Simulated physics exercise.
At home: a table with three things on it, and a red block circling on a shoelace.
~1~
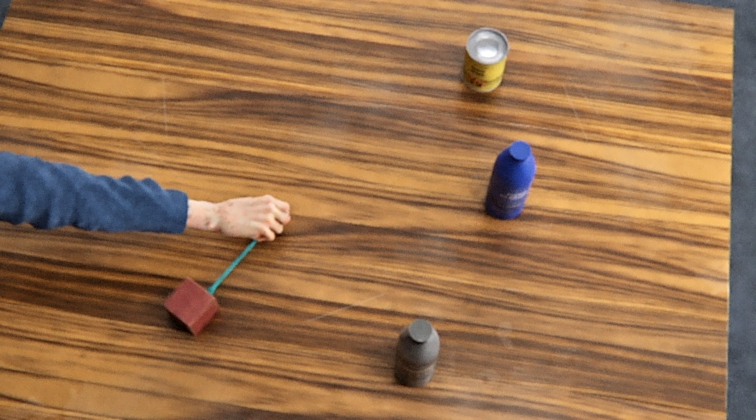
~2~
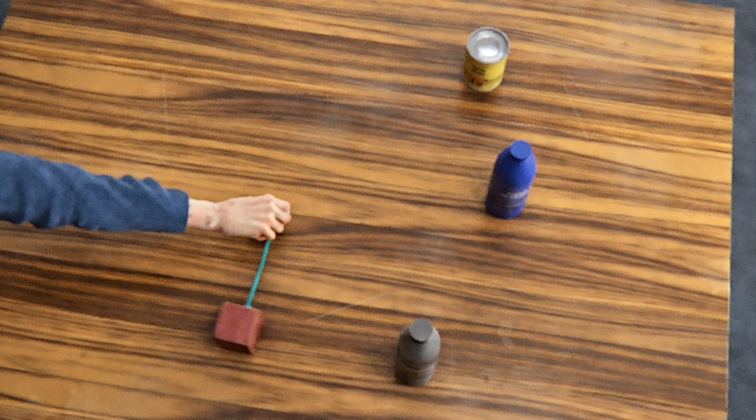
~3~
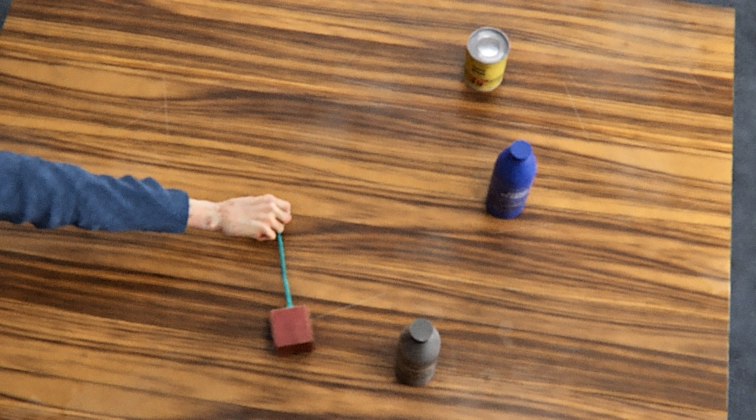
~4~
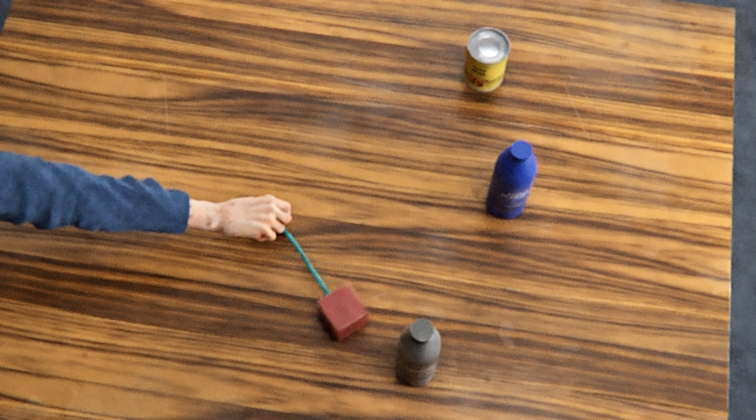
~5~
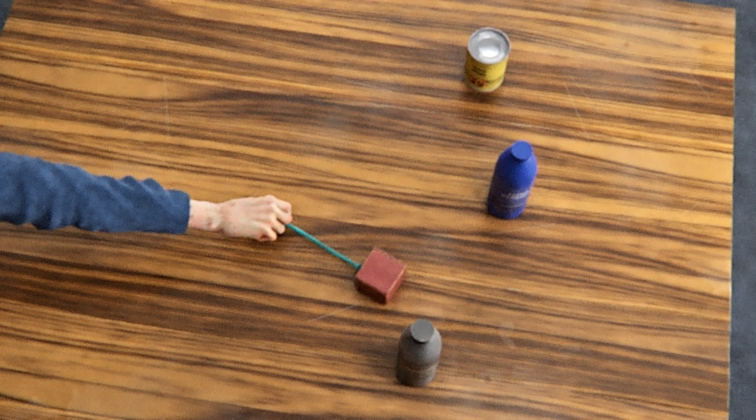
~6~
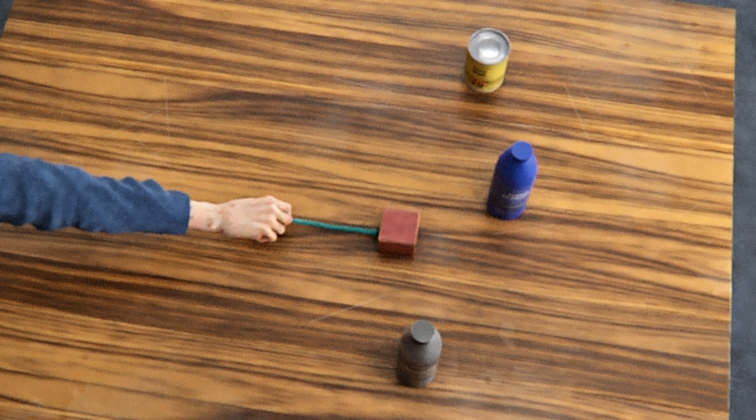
The clip opens on a striped wooden table holding a yellow tin, a blue bottle and a grey bottle, while a blue-sleeved hand holds a green cord tied to a red block at lower left. The block swings anticlockwise below the hand, passes near the grey bottle, and curves up to the hand's right.
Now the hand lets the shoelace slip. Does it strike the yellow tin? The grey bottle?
Outcome: The yellow tin escapes it and the grey bottle stays untouched.
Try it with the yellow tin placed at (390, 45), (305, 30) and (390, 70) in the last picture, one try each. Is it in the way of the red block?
First try: It is bumped; second try: It is missed; third try: It gets hit.
Then, 0.08 s past the final frame, block near (398, 144).
Then, 0.20 s past the final frame, block near (396, 49).
When it is over, block out of view. The yellow tin stays untouched and the grey bottle remains clear.
